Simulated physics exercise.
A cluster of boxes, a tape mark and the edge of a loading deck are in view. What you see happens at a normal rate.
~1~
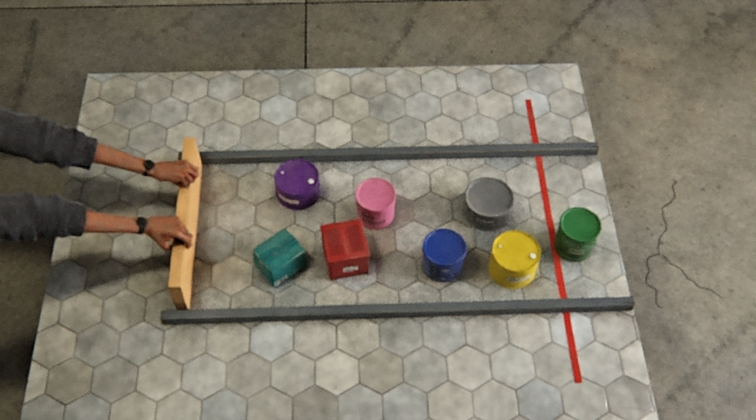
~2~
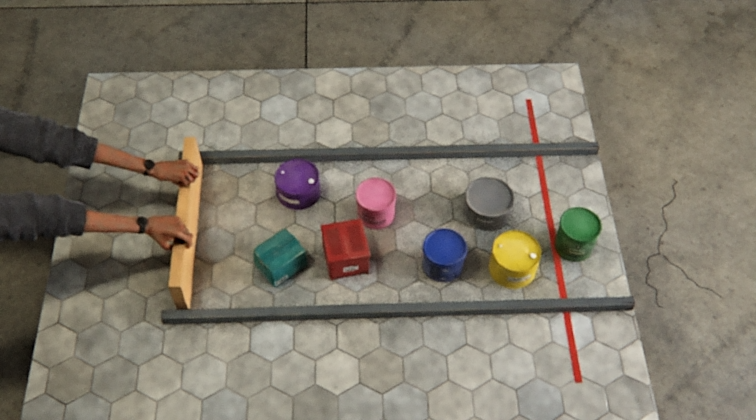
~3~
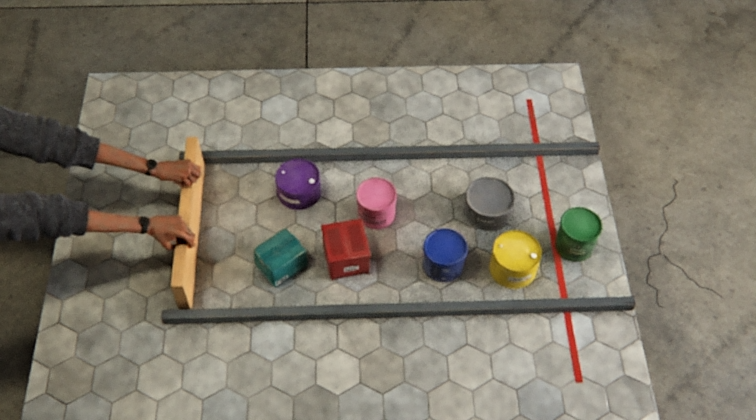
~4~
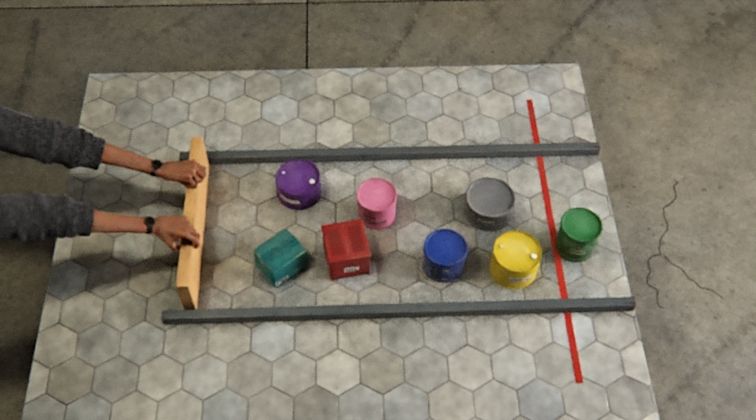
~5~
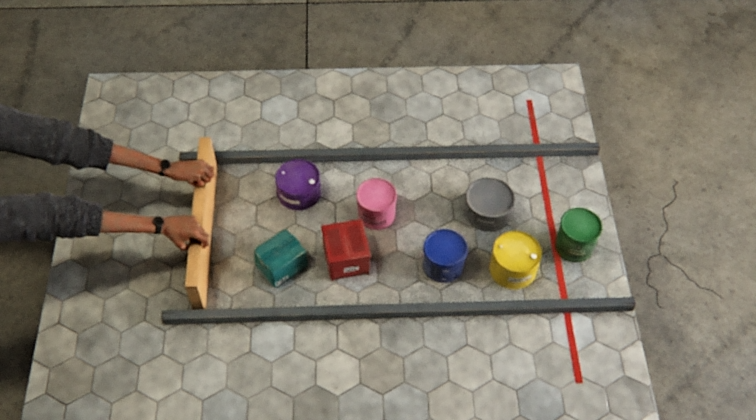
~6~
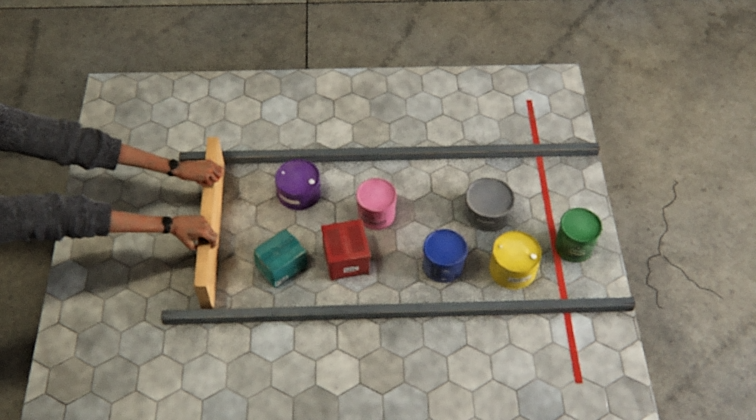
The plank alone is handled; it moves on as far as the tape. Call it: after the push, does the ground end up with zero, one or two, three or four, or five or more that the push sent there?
The ground ends up with three or four.
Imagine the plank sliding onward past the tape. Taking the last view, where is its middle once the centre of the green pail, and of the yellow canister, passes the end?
(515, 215) and (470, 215), more or less.
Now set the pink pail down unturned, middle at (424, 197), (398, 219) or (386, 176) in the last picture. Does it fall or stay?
Place by place, it is safe; is safe; is safe.
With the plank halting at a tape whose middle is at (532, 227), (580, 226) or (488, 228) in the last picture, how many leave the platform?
Try by try, 3, 5 and 1.
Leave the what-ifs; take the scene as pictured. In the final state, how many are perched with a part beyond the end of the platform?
You'd get 2.
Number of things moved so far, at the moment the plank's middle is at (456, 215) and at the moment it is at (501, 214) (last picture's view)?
At the first place 8, at the second 8.
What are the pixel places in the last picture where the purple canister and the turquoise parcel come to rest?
Listed as asked: First (566, 173), and then (582, 262).
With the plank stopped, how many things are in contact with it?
Contact count: 3.
A little later, none off yet; green pail at rest near (578, 236); yellow canister at rest near (515, 260); grey pail at rest near (489, 205).
Next, none off yet; green pail shifted a little near (585, 232); yellow canister shifted well along near (593, 272); grey pail shifted a little near (499, 204).
When it is over, the number that fall off is three or four; down, blue pail, yellow canister and green pail.
